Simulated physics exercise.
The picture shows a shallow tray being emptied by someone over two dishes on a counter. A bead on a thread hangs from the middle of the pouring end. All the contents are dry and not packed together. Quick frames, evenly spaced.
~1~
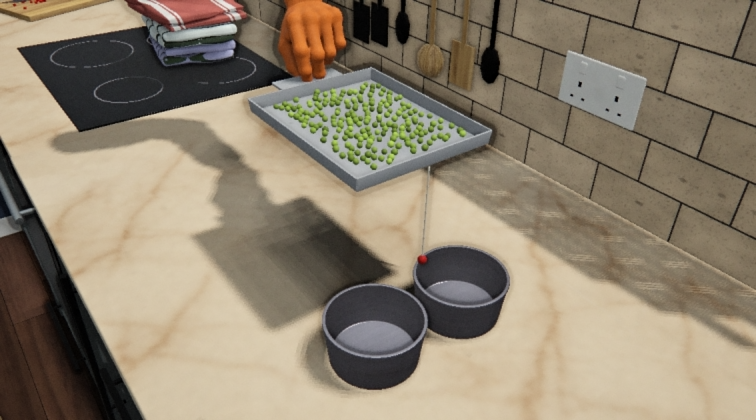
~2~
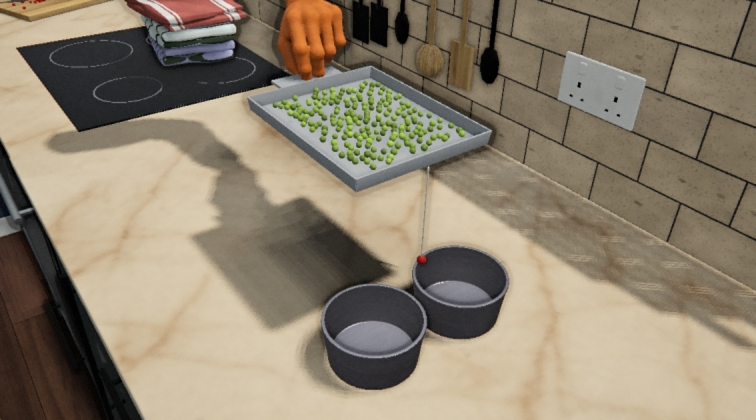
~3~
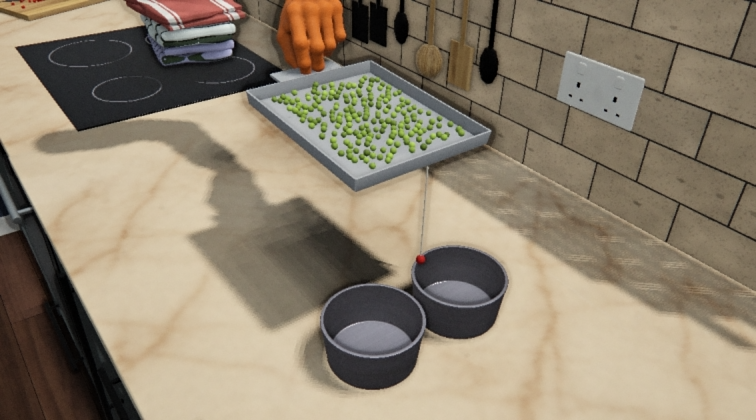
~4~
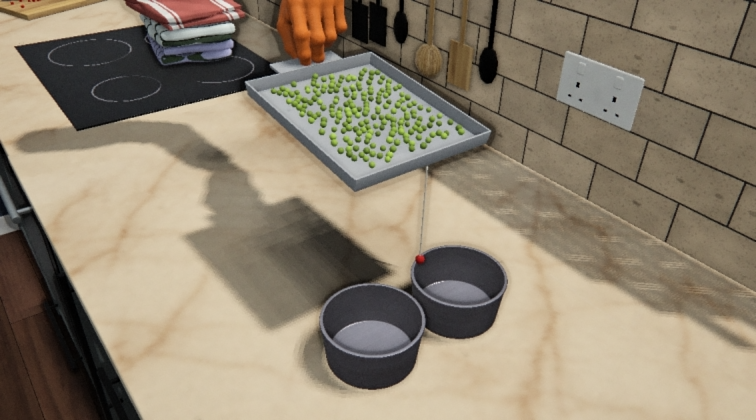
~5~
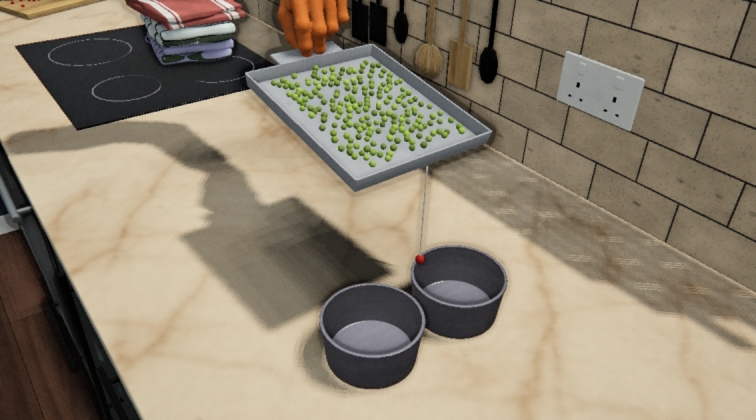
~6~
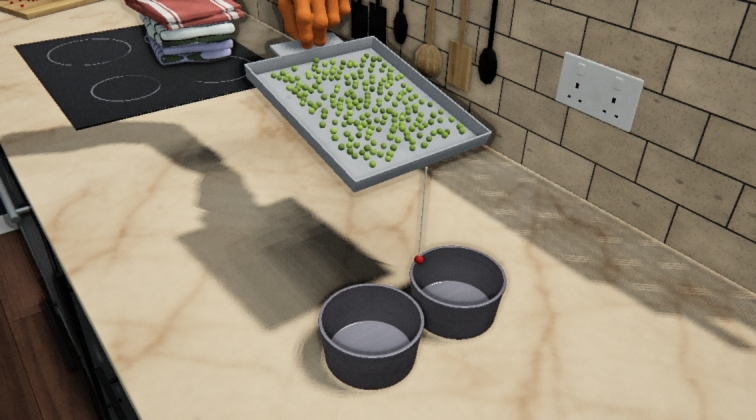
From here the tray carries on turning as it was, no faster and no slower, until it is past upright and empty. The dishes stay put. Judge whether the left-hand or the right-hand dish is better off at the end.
The greater part will fall into the right dish.
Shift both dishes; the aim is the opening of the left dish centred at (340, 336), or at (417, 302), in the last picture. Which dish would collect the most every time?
One: The right dish. Two: The left one.
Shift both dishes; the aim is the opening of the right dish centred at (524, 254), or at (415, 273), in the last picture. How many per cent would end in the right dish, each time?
The first gives 10 %, the second 20 %.
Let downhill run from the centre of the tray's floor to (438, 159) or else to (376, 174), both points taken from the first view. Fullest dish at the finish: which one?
Results - the dish on the right side first, the dish on the left side second.
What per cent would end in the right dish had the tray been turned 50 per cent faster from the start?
Estimated share: Some 40%.
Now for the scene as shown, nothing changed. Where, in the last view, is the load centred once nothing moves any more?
The centre comes to rest close to (450, 322).
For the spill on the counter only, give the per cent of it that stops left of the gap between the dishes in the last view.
Close to 10 per cent.
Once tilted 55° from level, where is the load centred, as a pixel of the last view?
Look about (419, 143) in the last picture.
Shortly afterwards, tray tipped steeply; all but a few on the tray; only a few in the left dish; only a few in the right dish; only a few outside both; only a few in the air.
Next, tray tipped right over; all but a few on the tray; only a few in the left dish; only a few in the right dish; only a few outside both; only a few in the air.
Some moments later, tray tipped past a quarter turn; near a quarter in the left dish; near half in the right dish; near a quarter outside both.
In the end, tray tipped past a quarter turn; near a quarter in the left dish; near half in the right dish; near a quarter outside both.
